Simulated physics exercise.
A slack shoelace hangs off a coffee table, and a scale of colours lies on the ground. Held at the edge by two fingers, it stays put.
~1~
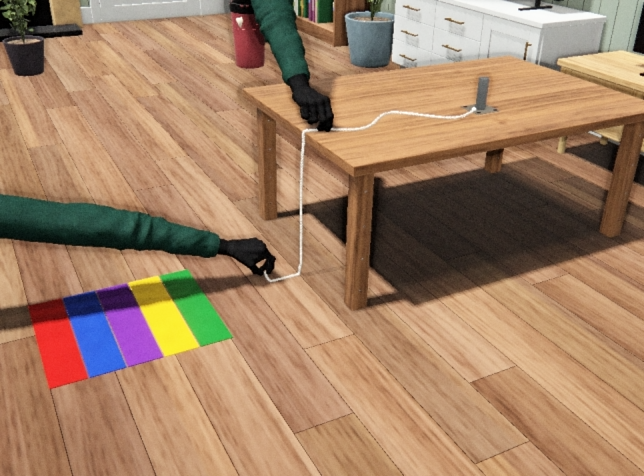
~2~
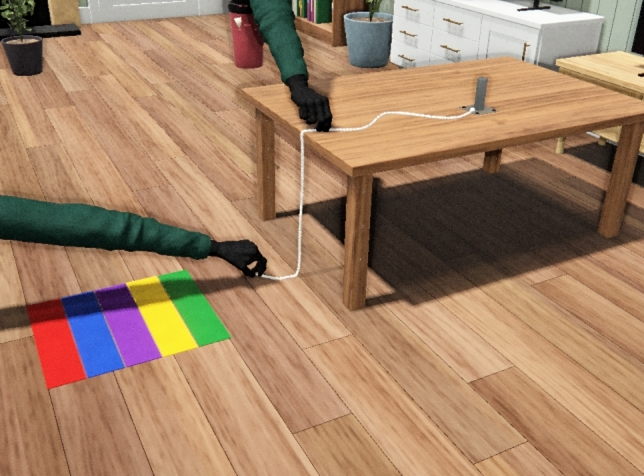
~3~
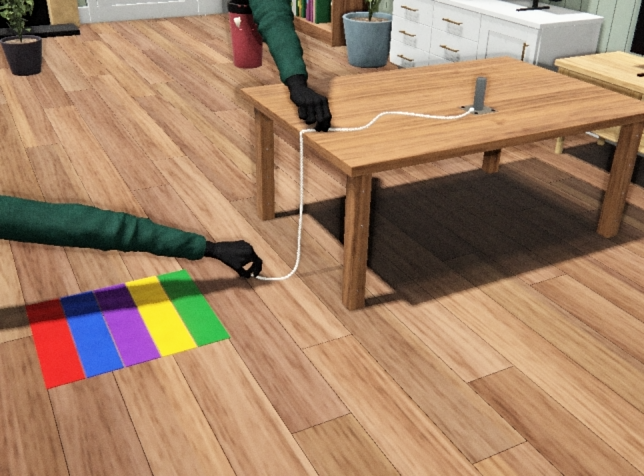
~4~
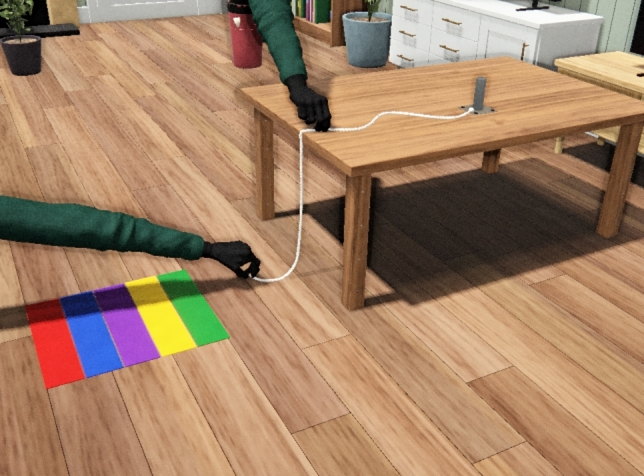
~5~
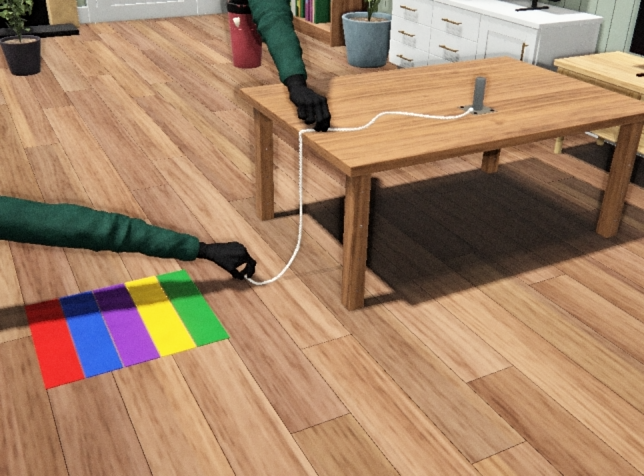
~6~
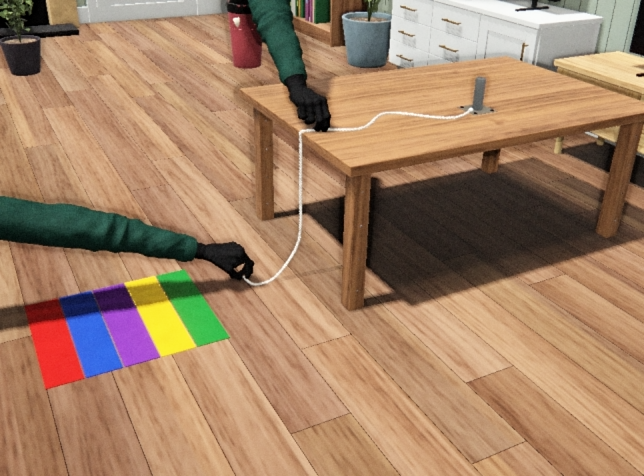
Two arms in green sleeves and black gloves reach into a wood-floored room seen from above at an angle, one from the left, one from the top. A white shoelace runs across a wooden coffee table and hangs over its left edge, near red, blue, purple, yellow and green floor stripes. The lower hand draws the lace's end slightly left, while the upper hand stays at the edge.
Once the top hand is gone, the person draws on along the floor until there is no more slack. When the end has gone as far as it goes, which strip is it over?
It is over the purple strip.
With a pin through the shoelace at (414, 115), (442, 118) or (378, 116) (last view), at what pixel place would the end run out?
Going through the tries, I'd expect close to (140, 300), (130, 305) and lastly (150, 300).
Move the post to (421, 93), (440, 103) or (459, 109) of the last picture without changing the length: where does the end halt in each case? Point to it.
Approximate places, in that order: (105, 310), (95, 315), (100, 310).
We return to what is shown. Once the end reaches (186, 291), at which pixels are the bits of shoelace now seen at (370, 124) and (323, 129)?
The first sits at about (345, 126) and the second at about (301, 143).
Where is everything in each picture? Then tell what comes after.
The first picture shows end (265, 272); green (208, 328); yellow (175, 337); purple (139, 346); blue (102, 356); red (64, 367).
The second picture shows end (257, 274); shoelace through (458, 117) (398, 113) (362, 129) (302, 142) (302, 202) (299, 261).
The third picture shows end (252, 275).
The fourth picture shows end (250, 275); shoelace through (457, 117) (397, 113) (361, 128) (301, 142) (301, 202) (296, 261).
The fifth picture shows end (246, 276).
The sixth picture shows end (244, 277); shoelace through (456, 117) (396, 113) (361, 128) (301, 142) (301, 202) (289, 260).
Soon after, end near (186, 291); over green.
After that, end near (148, 300); over yellow.
At the stop, end near (124, 306); over purple. It gets as far as the purple strip.
